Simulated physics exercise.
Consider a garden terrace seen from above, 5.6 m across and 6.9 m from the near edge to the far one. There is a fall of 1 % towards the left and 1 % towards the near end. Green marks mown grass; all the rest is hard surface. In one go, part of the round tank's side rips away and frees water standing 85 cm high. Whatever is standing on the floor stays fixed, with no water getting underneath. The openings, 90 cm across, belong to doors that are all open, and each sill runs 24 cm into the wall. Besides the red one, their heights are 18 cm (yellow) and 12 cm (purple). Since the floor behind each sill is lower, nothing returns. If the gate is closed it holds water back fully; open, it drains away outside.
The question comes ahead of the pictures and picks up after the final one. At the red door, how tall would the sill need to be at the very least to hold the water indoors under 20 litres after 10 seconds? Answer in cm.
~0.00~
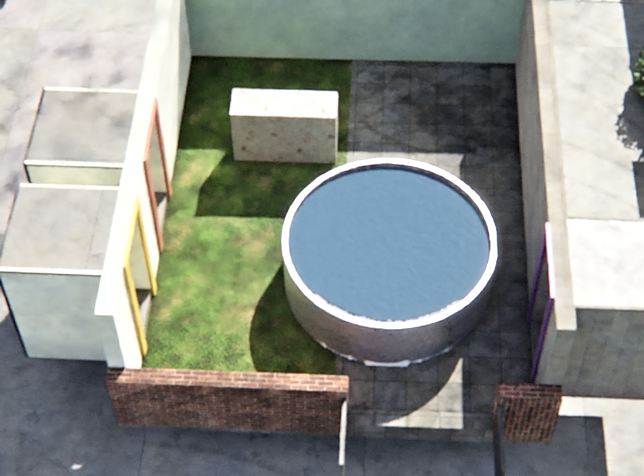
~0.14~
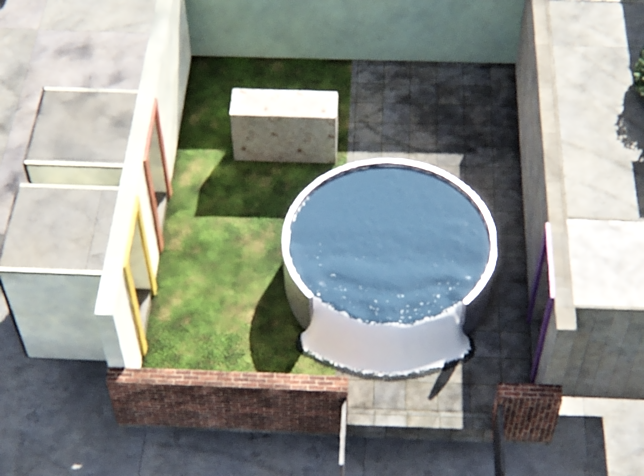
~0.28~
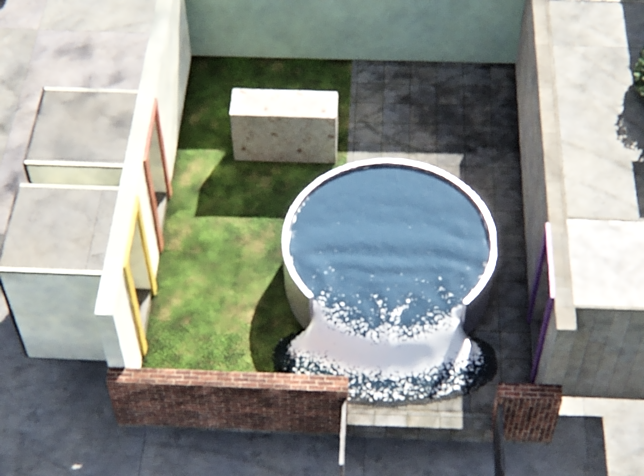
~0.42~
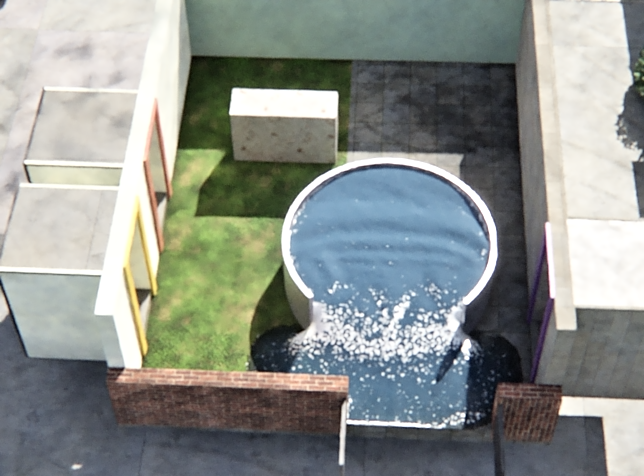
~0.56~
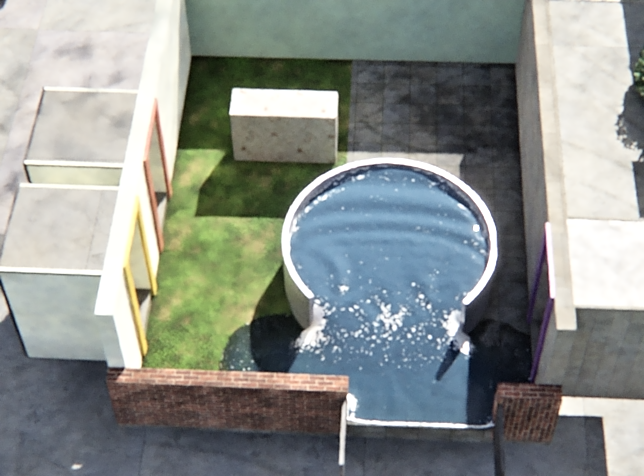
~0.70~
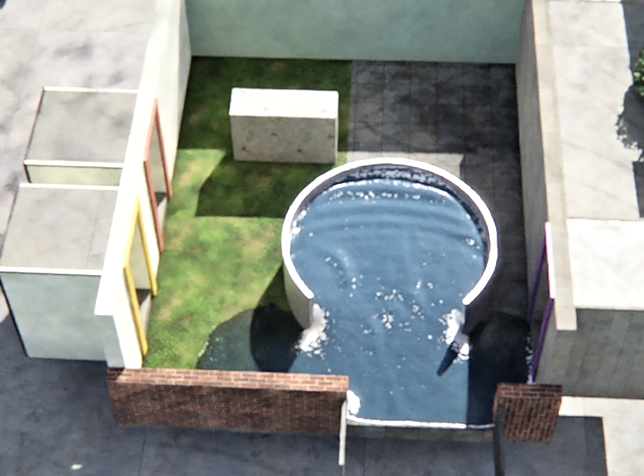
The sill would need roughly 7.5 cm.
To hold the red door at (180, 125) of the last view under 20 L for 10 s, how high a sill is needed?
About 5.0 cm.
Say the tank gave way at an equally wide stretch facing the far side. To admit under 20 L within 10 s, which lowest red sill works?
Roughly 16 cm.
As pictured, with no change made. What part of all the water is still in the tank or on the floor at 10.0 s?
I'd put it at about 36 per cent.
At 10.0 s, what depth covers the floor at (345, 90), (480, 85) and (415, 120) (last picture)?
5, 2 and 2 cm, respectively.
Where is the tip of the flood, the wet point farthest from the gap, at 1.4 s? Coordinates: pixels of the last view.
Somewhere near the pixel (136, 401).
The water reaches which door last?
The answer is the red one.
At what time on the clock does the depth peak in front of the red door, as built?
Some 8.0 s, more or less.
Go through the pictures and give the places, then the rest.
In the first frame, still water, 85 cm deep, in the round tank at (389, 242); the red door at (157, 180) is dry.
In the second frame, water pours out at (386, 350) and has run 0.3 m, to (456, 361); about 9 cm deep outside, 86 cm at the back.
In the third frame, the front is at a hidden place, 0.8 m from the gap at (386, 350); 2.0 m2 of floor is wet, 86 cm left at the back.
In the fourth frame, water pours out at (386, 353) and has run 1.3 m, to a hidden place; about 12 cm deep outside, 86 cm at the back.
In the fifth frame, the gap is at (386, 353), the front 1.7 m out at a hidden place; the back of the round tank holds 83 cm.
In the sixth frame, the gap is at (386, 353), the front 2.1 m out at a hidden place; the back of the round tank holds 74 cm; the red door at (157, 180), 4.2 m from the gap, is still 2.3 m from the nearest water.
After 1.4 s water covers 25 % of the floor, deepest (58 cm) near (328, 408); it has not reached the red door.
After 3.0 s water covers 45 % of the floor, deepest (35 cm) near (136, 401); 10 cm at the red door, 0 litres in over its 18 cm sill.
After 10.0 s water covers 100 % of the floor, deepest (12 cm) near (152, 306); 10 cm at the red door, 0 litres in over its 18 cm sill.
At the red door as built, the water arrived by 2.4 s and peaked near 11 cm at 8.0 s.
Run again over the same 10 s with other heights there, 42 litres in over 6 cm, 5 litres over 9 cm. The limit of 20 litres is kept from about 7.5 cm up.
